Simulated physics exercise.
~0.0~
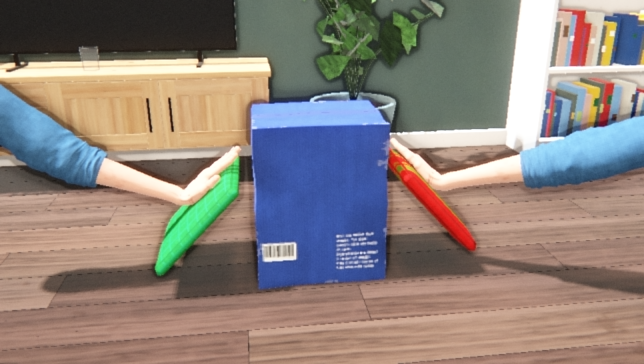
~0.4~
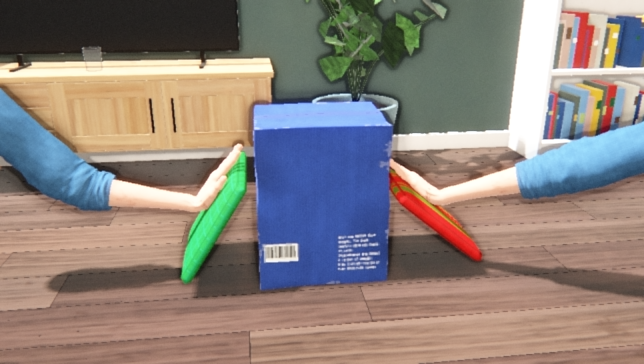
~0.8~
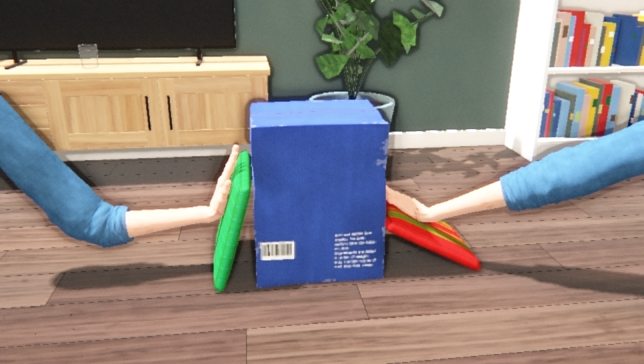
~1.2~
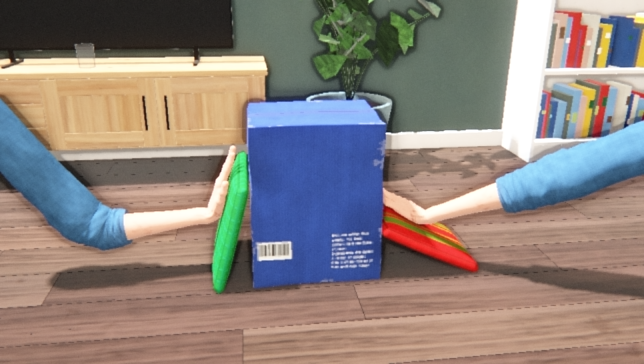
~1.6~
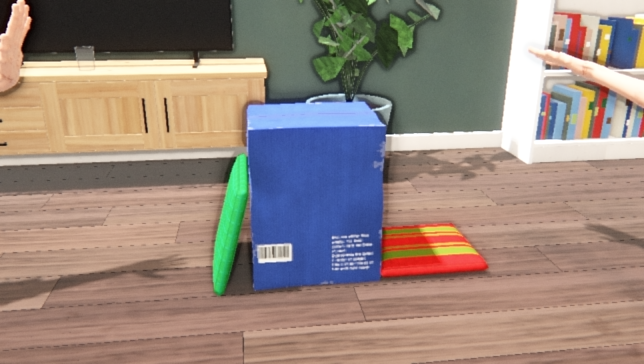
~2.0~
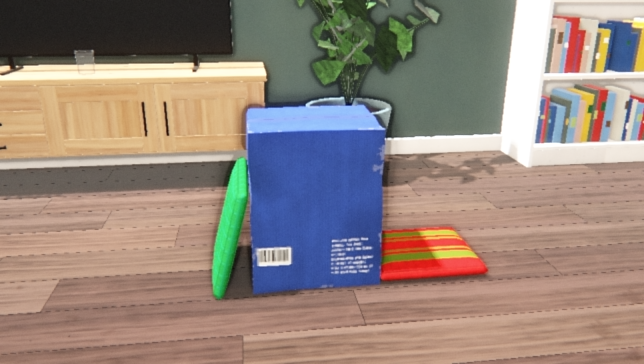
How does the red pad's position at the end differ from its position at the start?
At the start the red pad is tilted up against the right side of the box under a hand. By the end it has slid down and lies flat on the floor beside the box.
Two hands release pads beside a blue box; the green stays leaning, the red lies flat.
